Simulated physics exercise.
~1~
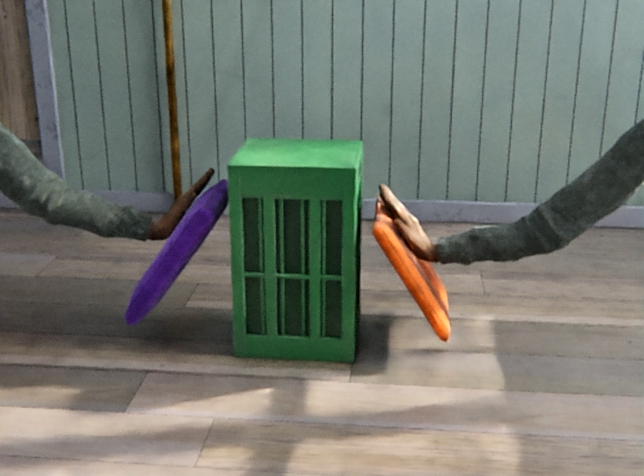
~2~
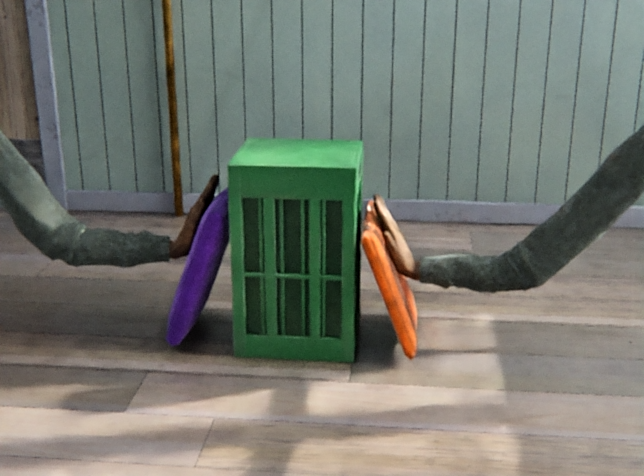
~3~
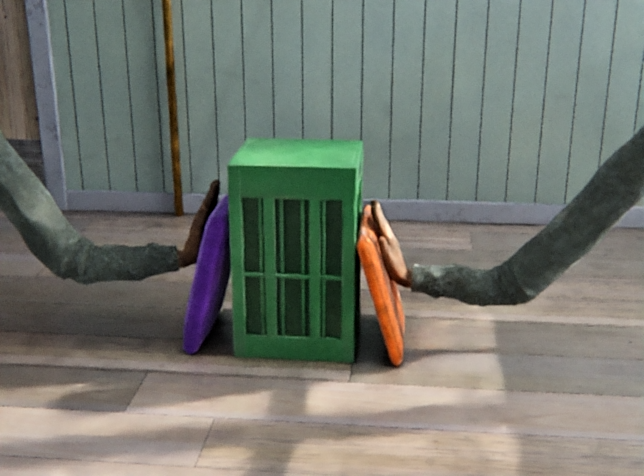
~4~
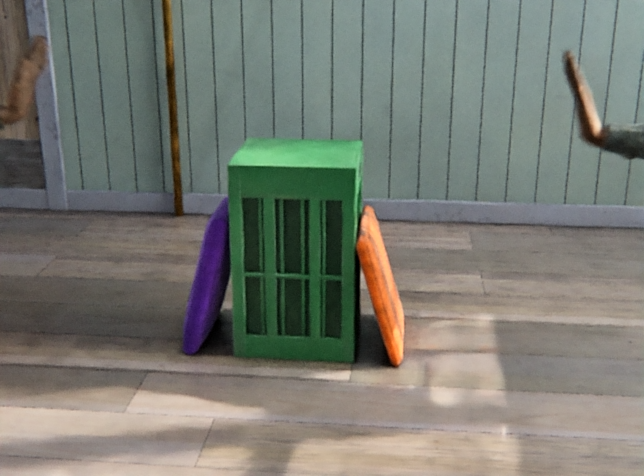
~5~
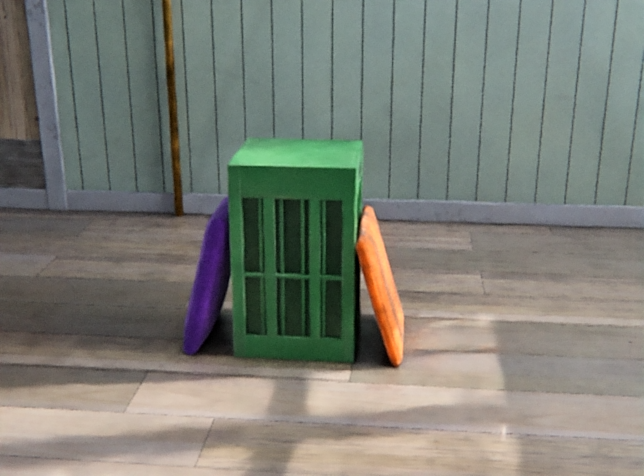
Two hands leaning a purple pillow and an orange pad against a green crate, then letting go, both cushions staying propped.
